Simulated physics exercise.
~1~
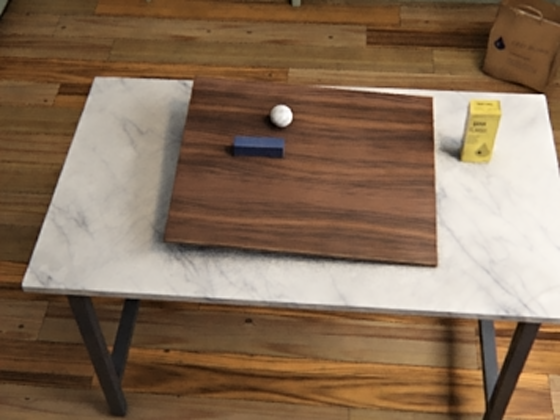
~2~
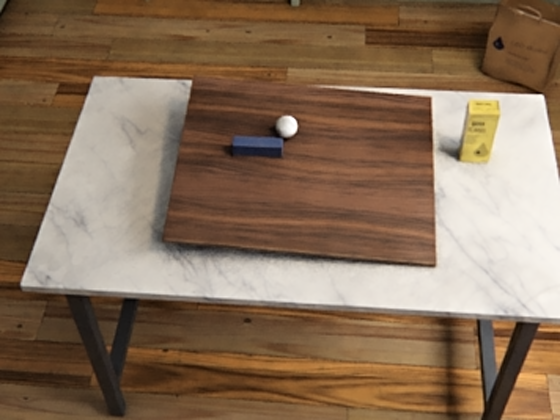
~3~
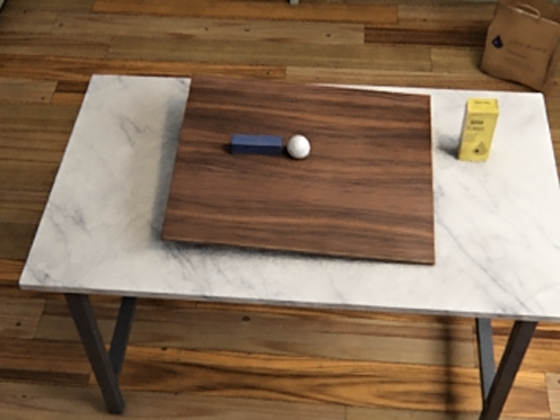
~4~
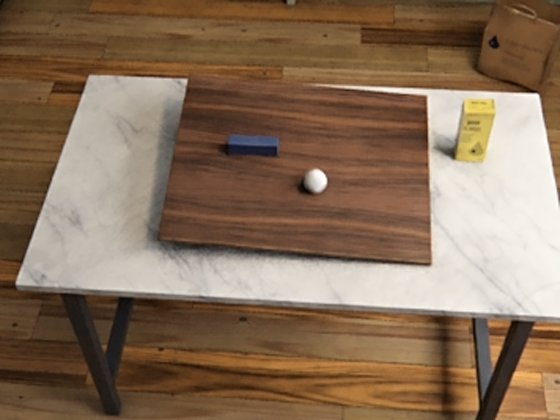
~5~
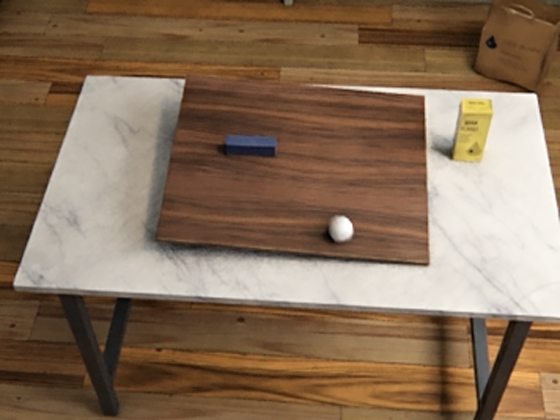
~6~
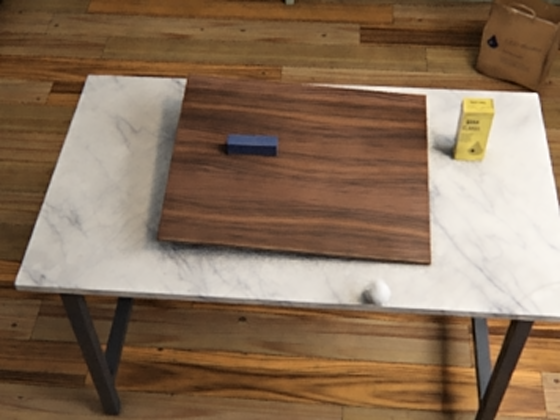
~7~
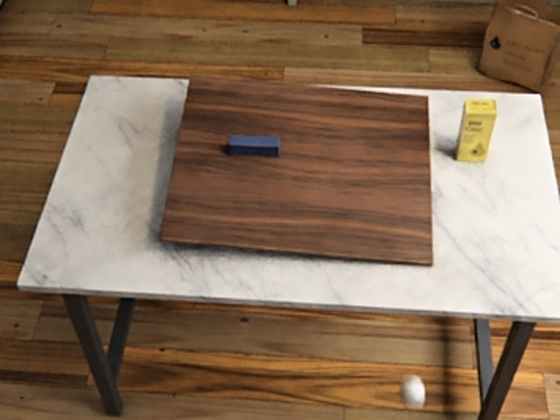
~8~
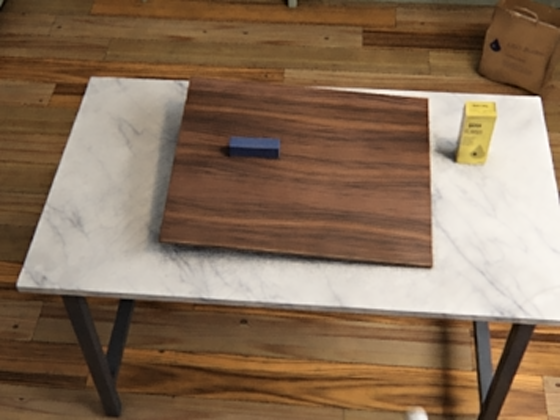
The clip opens on a dark wooden board resting on a marble-topped table, with a small white ball near its far edge, just beyond a blue block. A yellow carton stands on the table to the right, and the view sways slightly. The ball rolls toward the viewer and drifts right, passing close by the right end of the block. It picks up speed down the open wood and goes over the near edge of the board. It then crosses the table's front rim and drops toward the floor, almost out of view at the bottom, while the block and carton stay put.
